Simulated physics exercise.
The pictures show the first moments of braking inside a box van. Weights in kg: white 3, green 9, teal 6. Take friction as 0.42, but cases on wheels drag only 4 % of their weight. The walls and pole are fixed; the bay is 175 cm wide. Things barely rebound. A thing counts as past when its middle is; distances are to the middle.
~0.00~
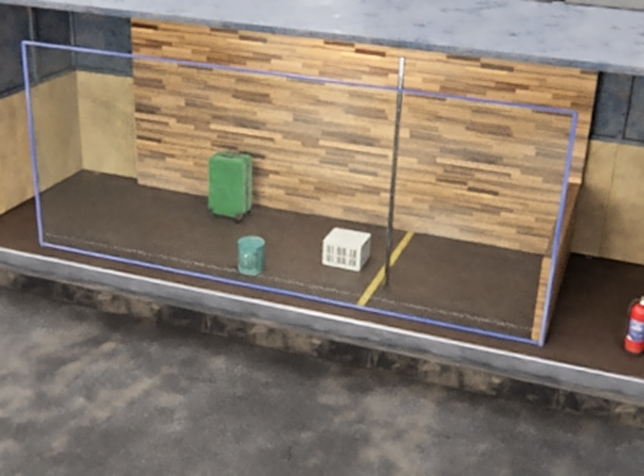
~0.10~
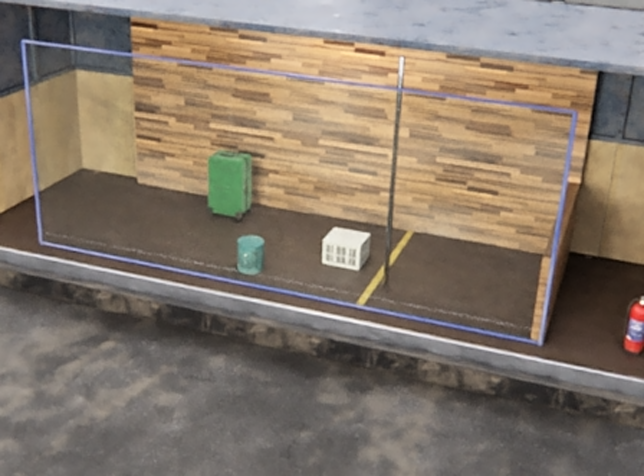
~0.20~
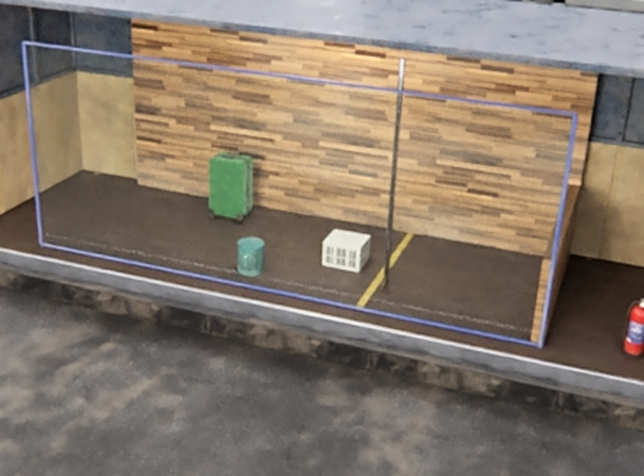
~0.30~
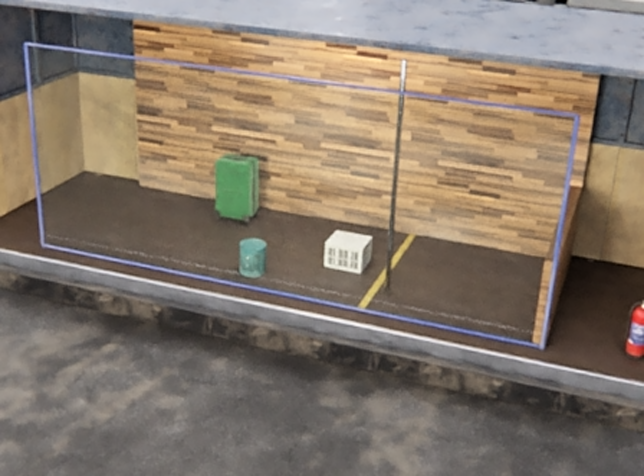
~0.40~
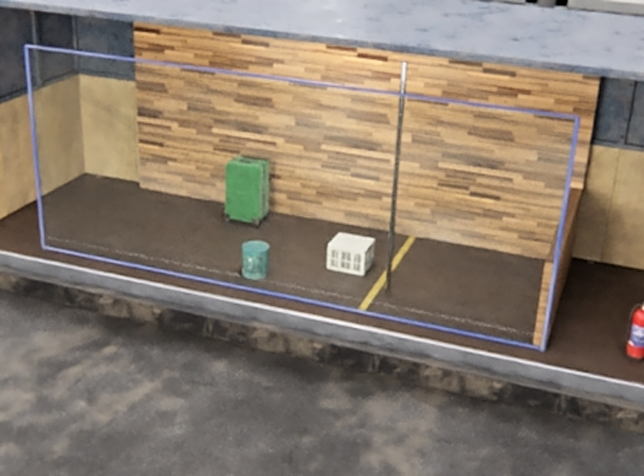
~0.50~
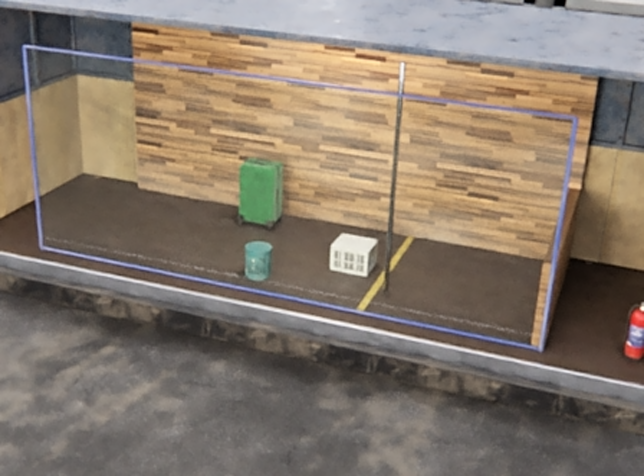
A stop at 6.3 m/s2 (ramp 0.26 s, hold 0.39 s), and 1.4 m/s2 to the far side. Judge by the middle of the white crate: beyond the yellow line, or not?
The white crate crosses the yellow line.
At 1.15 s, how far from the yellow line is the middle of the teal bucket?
About 60 cm short of it.
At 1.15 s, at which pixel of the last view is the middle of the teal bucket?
At about (308, 265).
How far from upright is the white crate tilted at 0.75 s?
It is tilted some 0°.
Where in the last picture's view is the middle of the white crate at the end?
Near (405, 259).
After 0.75 s the white crate is 11 cm short of the yellow line, tilted 0°, near (377, 257) in the last picture's view.
After 1.15 s the white crate is 14 cm past the yellow line, tilted 0°, near (405, 259) in the last picture's view.
After 1.65 s the white crate is 14 cm past the yellow line, tilted 0°, near (405, 259) in the last picture's view; the teal bucket 61 cm short of the yellow line, tilted 0°.
By 2.2 s, white crate crosses the yellow line; teal bucket stops short of the yellow line.
